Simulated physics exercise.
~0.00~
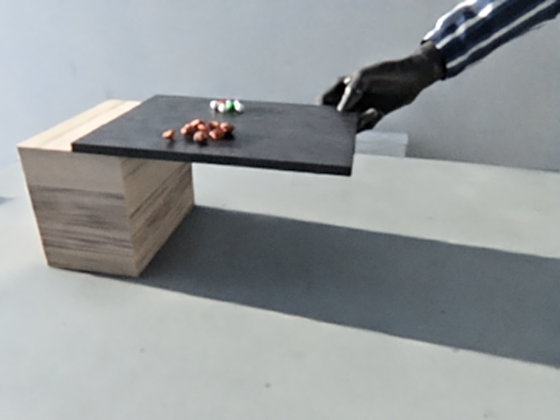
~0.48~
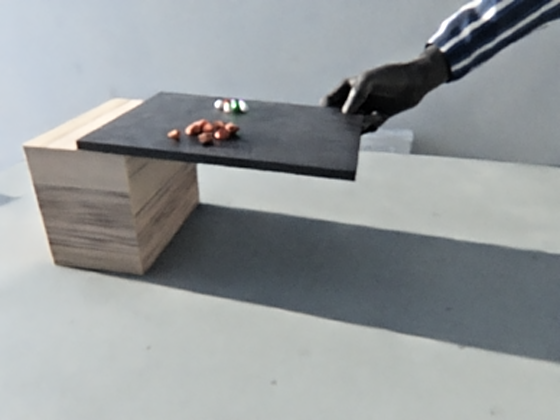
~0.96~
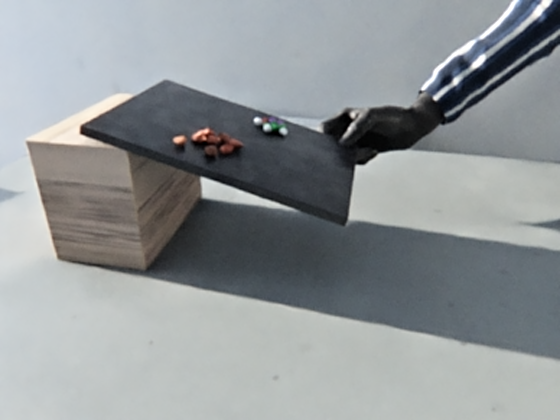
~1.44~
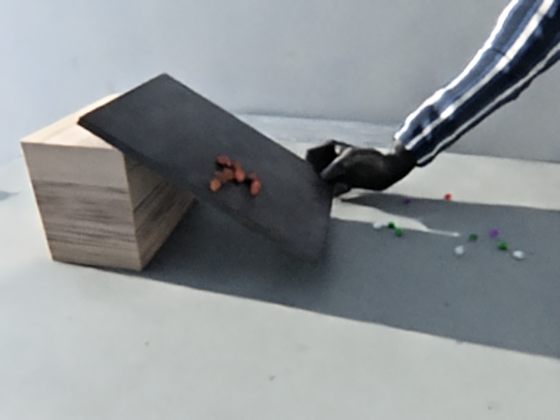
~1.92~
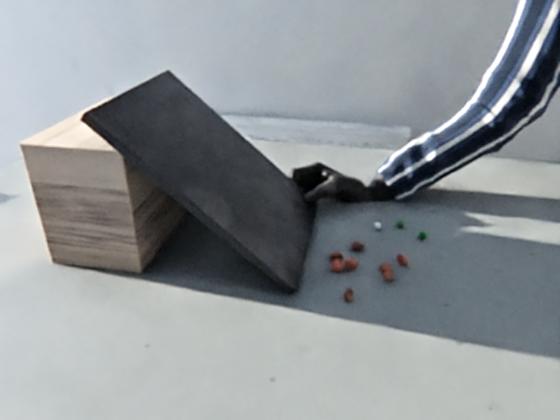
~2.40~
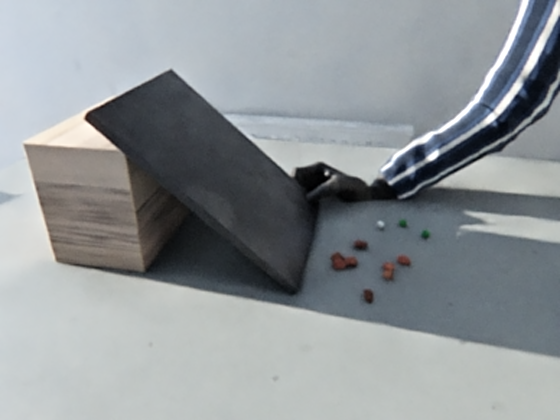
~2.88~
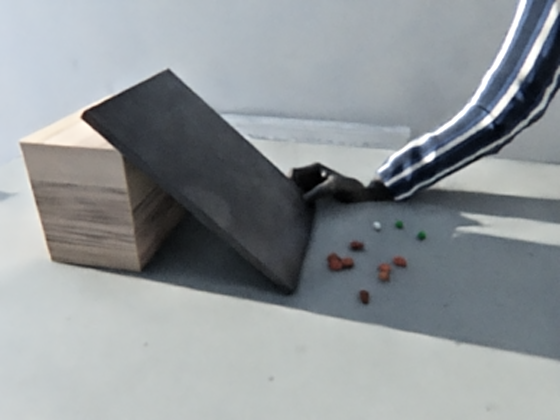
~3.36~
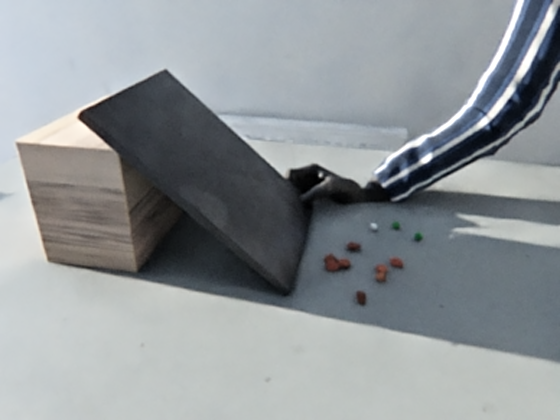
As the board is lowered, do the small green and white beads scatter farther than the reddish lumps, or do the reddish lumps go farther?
The small beads scatter farther. They run off first and spread well out along the table, while the reddish lumps slide off later and stop near the board's lower edge.
